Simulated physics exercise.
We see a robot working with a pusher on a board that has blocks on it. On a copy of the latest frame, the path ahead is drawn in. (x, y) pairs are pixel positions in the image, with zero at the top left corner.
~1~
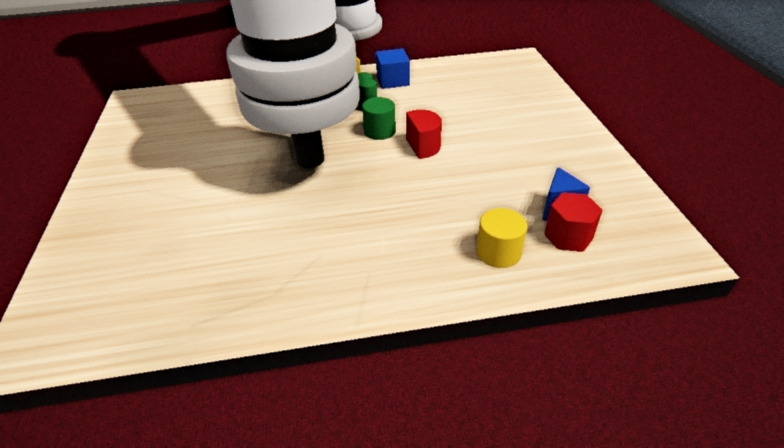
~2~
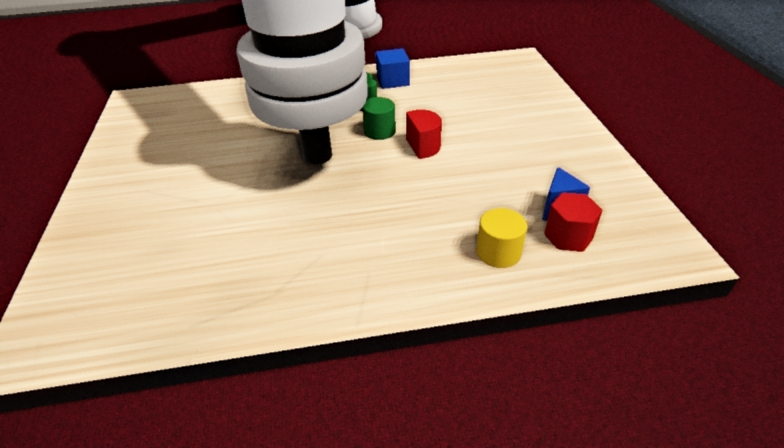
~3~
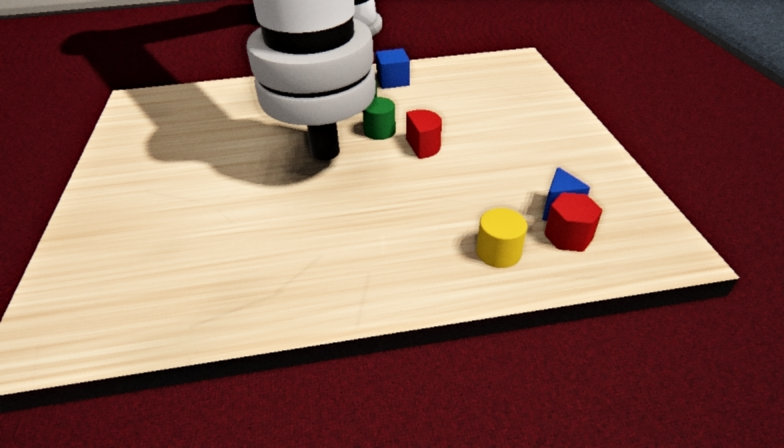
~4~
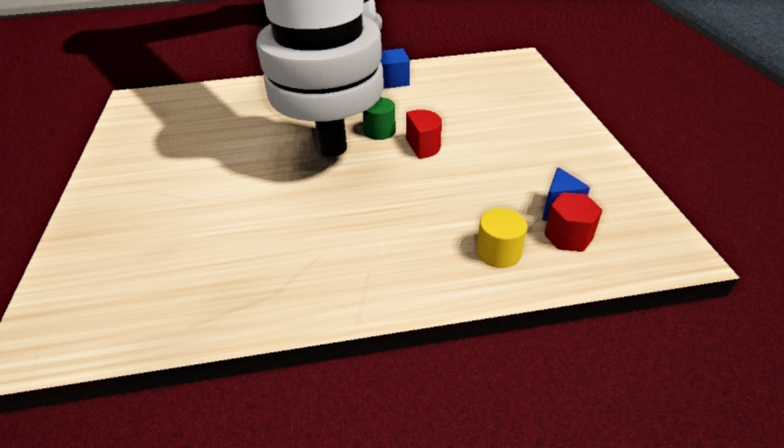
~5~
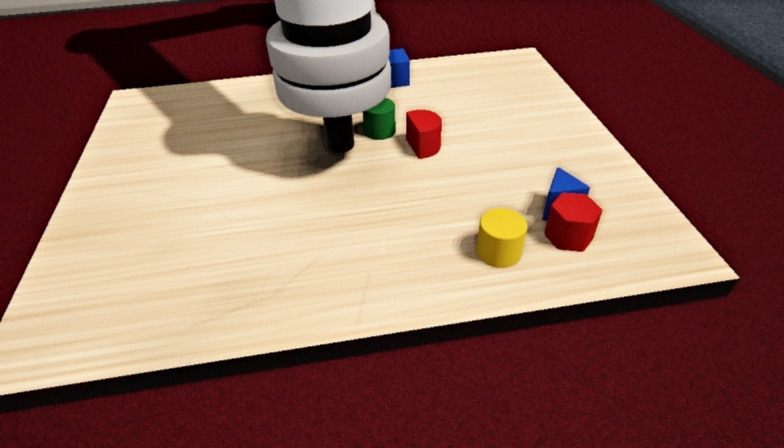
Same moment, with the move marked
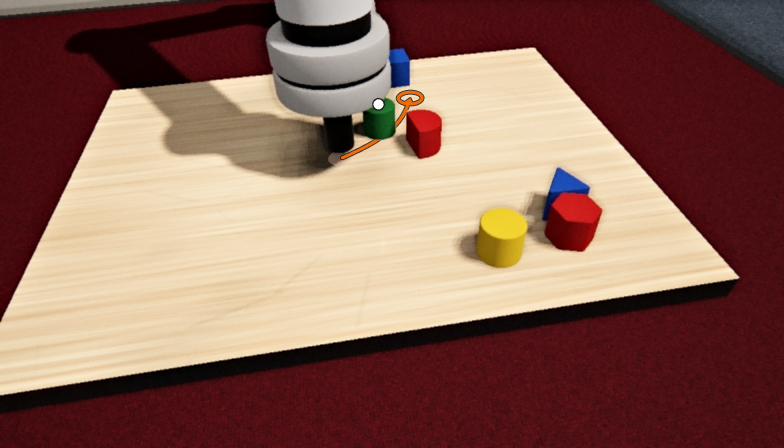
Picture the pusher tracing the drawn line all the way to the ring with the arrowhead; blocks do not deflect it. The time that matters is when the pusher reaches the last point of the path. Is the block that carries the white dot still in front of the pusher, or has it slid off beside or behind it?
Kept ahead.
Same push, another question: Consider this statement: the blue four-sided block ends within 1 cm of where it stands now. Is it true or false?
This is false.
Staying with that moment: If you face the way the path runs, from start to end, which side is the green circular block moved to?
That block drifts left.
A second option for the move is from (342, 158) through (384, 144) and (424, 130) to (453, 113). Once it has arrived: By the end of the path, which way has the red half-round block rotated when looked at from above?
It spins with the clock.
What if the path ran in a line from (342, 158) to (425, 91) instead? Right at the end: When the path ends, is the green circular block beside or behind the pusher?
It seems so.
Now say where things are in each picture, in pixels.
The first picture shows lower end of the pusher (310, 160), tops of blocks, green circular block (379, 104), blue four-sided block (392, 56), red half-round block (425, 119).
The second picture shows pusher (318, 157), blocks as before.
The third picture shows pusher (326, 153), blocks as before.
The fourth picture shows pusher (333, 149), blocks as before.
The fifth picture shows pusher (341, 146), green circular block (379, 104), blue four-sided block (392, 56), red half-round block (425, 119).
The drawn path runs from (342, 158) over (378, 140) and (401, 119) to (410, 98); the dot is on the green circular block.
The first path, step by step. One third of the way, pusher (378, 127); green circular block (387, 97).
Two thirds of the way, pusher (401, 106); green circular block (402, 78).
At the end, pusher (410, 86); green circular block (408, 60); blue four-sided block (390, 50), turned 30° anticlockwise; red half-round block not moved.
